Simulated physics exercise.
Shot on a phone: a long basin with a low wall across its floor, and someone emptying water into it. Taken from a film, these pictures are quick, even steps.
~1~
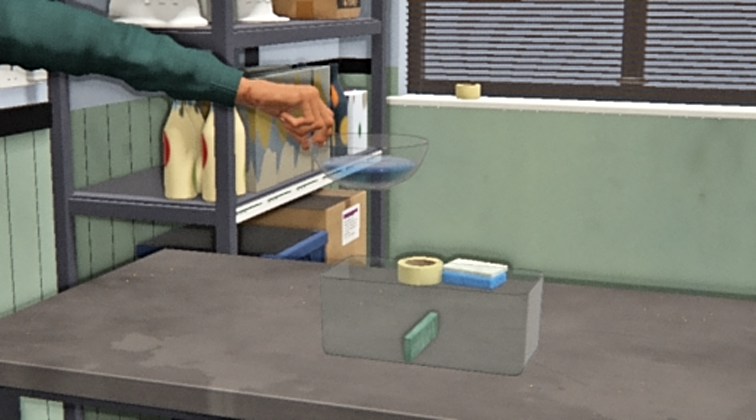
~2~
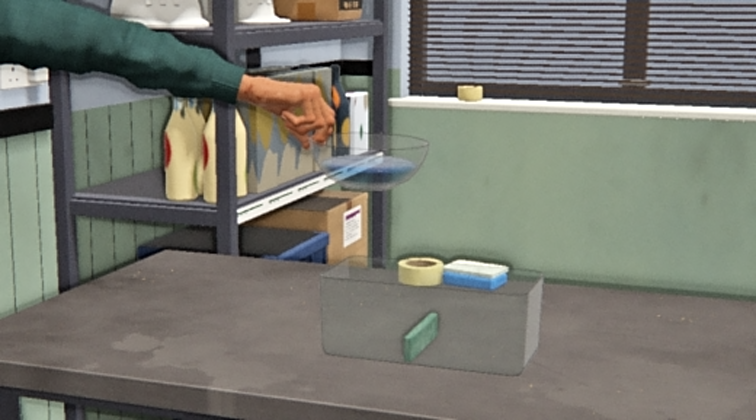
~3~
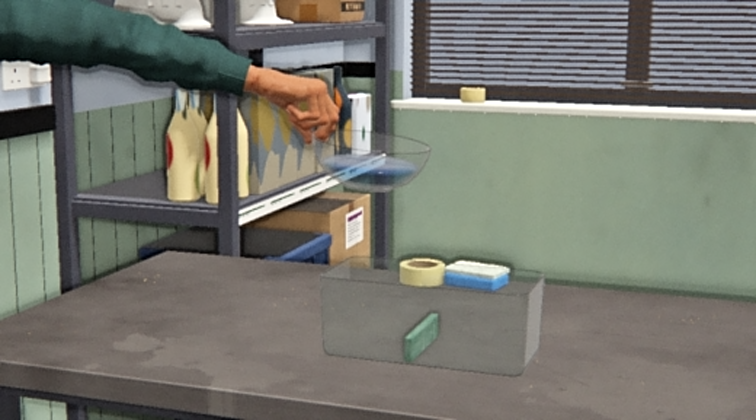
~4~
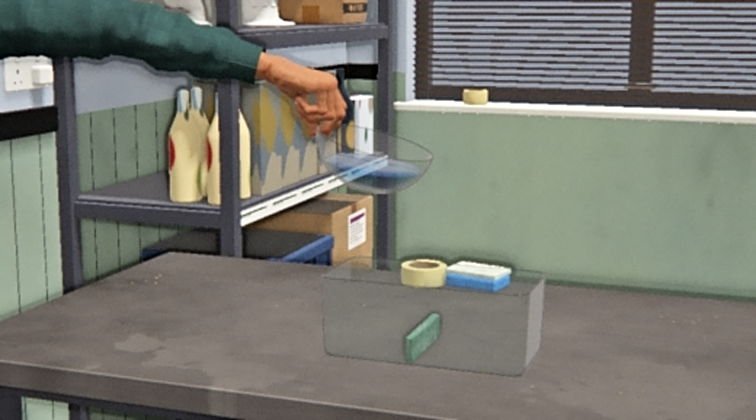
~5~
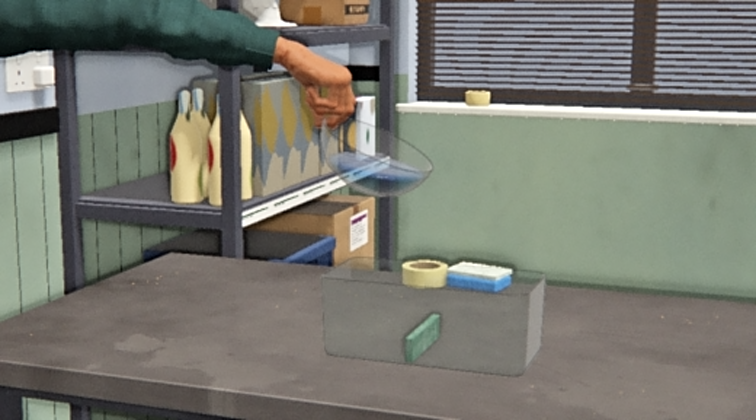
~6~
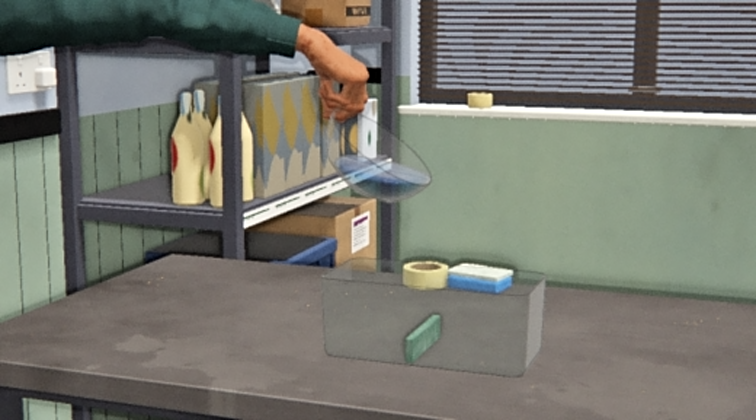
A clear bowl of bluish water, held by a hand in a green sleeve above a see-through basin on a table, tilted slowly at first, then steeply, its right side dipping lower.
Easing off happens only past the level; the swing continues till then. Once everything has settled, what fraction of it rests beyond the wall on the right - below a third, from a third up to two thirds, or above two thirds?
Higher than two thirds.
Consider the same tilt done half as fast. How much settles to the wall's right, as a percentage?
90 per cent or thereabouts.
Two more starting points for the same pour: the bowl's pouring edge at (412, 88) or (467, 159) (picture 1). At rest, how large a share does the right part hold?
In turn 70 % and 80 %.
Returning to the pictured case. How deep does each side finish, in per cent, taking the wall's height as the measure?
10 per cent left, 40 per cent right.
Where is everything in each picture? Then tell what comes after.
In the first picture, it leans 0°; its right rim is at (426, 145); the water meets the walls at (324, 159) and (418, 165); the long basin's rim runs from (334, 266) to (536, 284); the wall's top is at (421, 326).
In the second picture, it leans 2°; its right rim is at (426, 147); the water meets the walls at (324, 159) and (418, 166).
In the third picture, it leans 7°; its right rim is at (428, 152); the water meets the walls at (325, 157) and (419, 168).
In the fourth picture, it leans 14°; its right rim is at (430, 161); the water meets the walls at (329, 155) and (421, 171).
In the fifth picture, it leans 25°; its right rim is at (430, 172); the water meets the walls at (332, 154) and (422, 175).
In the sixth picture, it leans 37°; its right rim is at (427, 185); the water meets the walls at (338, 157) and (424, 178); 1 per cent is over the edge.
A moment on, the bowl is tipped on its side and 5 per cent is still to pour, 0 is left of the wall and 45 right of it.
Next, the bowl is tipped on its side and 0 per cent is still to pour, 16 is left of the wall and 78 right of it.
Then the bowl is tipped on its side and 0 per cent is still to pour, 19 is left of the wall and 76 right of it.
Later the bowl is tipped on its side and 0 per cent is still to pour, 20 is left of the wall and 76 right of it.
Finally, 20 per cent lies left of the wall, 76 right of it and 3 outside.
